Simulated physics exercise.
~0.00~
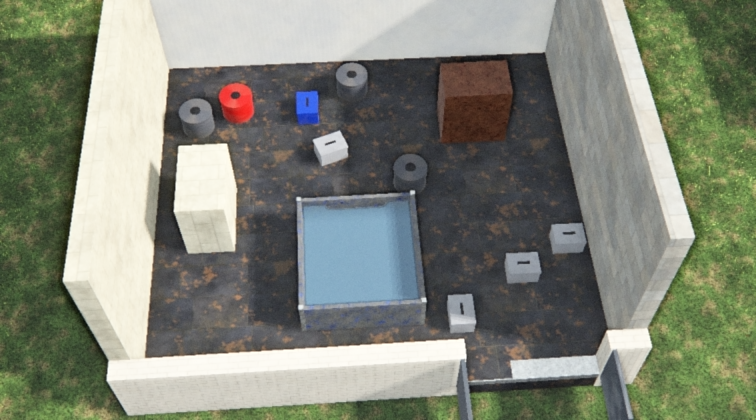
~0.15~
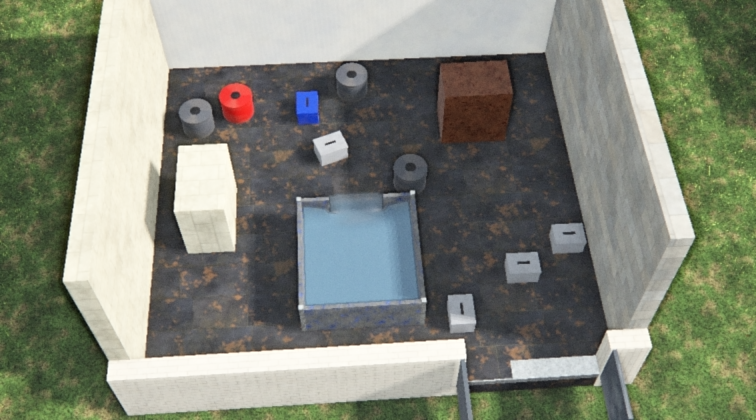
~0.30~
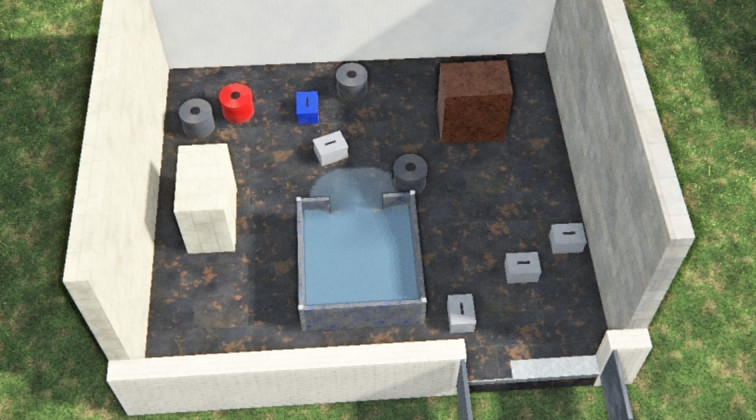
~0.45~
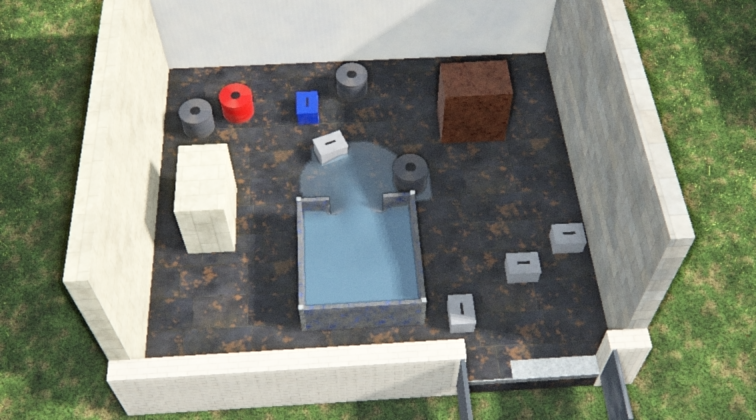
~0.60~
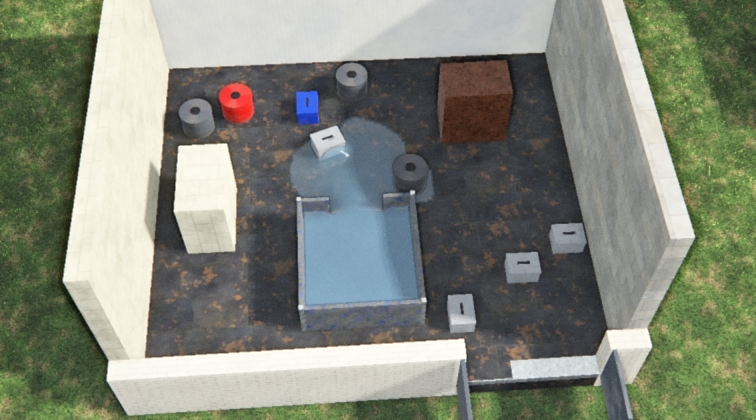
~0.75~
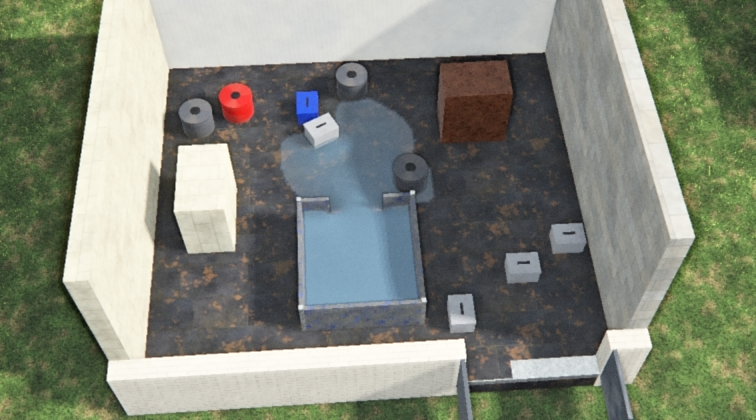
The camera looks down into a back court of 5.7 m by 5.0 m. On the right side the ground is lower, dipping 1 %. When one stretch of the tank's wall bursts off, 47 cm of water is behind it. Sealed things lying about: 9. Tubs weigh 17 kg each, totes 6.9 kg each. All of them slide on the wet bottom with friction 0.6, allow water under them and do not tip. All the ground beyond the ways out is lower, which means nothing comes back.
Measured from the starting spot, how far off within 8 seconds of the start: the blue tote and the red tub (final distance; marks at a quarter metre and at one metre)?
Outcome: The blue tote strays a long way, the red tub lingers near its start.
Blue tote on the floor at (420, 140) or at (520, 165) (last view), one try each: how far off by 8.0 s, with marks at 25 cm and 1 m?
At the first spot it keeps its position; at the second it keeps its position.
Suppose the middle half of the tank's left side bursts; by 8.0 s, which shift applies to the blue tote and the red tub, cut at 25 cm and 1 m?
Then the blue tote barely shifts, the red tub stays put.
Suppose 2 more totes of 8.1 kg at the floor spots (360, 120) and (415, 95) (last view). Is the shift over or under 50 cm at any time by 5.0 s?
Order kept: Exceeds it, exceeds it.
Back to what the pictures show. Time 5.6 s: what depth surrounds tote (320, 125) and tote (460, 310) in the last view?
I'd put it at 7 cm and 0 cm respectively.
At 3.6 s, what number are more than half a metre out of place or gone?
2 in all.
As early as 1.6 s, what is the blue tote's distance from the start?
40 cm or so by then.
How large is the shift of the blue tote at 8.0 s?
Roughly 150 centimetres.
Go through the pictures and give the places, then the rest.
In the first frame, the blue tote at (307, 102) rests on the ground; the red tub at (235, 96), on the bottom; 2.0 m2 under water; 0 of 9 have shifted.
In the second frame, the blue tote at (307, 102), on the bottom; the red tub at (235, 96), on the bottom; 2.4 m2 under water; 0 of 9 have shifted.
In the third frame, the blue tote at (307, 102) rests on the ground; the red tub at (235, 96), on the bottom; water covers 2.9 m2; 0 of 9 have shifted.
In the fourth frame, the blue tote at (307, 102) rests on the ground; the red tub at (235, 96) rests on the ground; water covers 3.4 m2; 0 of 9 have shifted.
In the fifth frame, the blue tote at (307, 102) rests on the ground; the red tub at (235, 96) rests on the ground; 4.0 m2 under water; 1 of 9 have shifted.
In the sixth frame, the blue tote at (307, 102), on the bottom; the red tub at (235, 96) rests on the ground; water covers 4.6 m2; 1 of 9 have shifted.
After 1.6 s the blue tote is near (293, 82), 0.4 m from its start, aground; the red tub is near (235, 96), 0.0 m from its start, aground; 0 of 9 are out; 1 afloat.
After 3.6 s the blue tote is near (216, 79), 1.4 m from its start, afloat; the red tub is near (235, 96), 0.0 m from its start, aground; 0 of 9 are out; 2 afloat.
After 5.6 s the blue tote is near (195, 91), 1.6 m from its start, afloat; the red tub is near (235, 96), 0.0 m from its start, aground; 0 of 9 are out; 2 afloat.
After 8.0 s the blue tote is near (186, 93), 1.7 m from its start, aground; the red tub is near (235, 96), 0.0 m from its start, aground; 0 of 9 are out; 0 afloat.
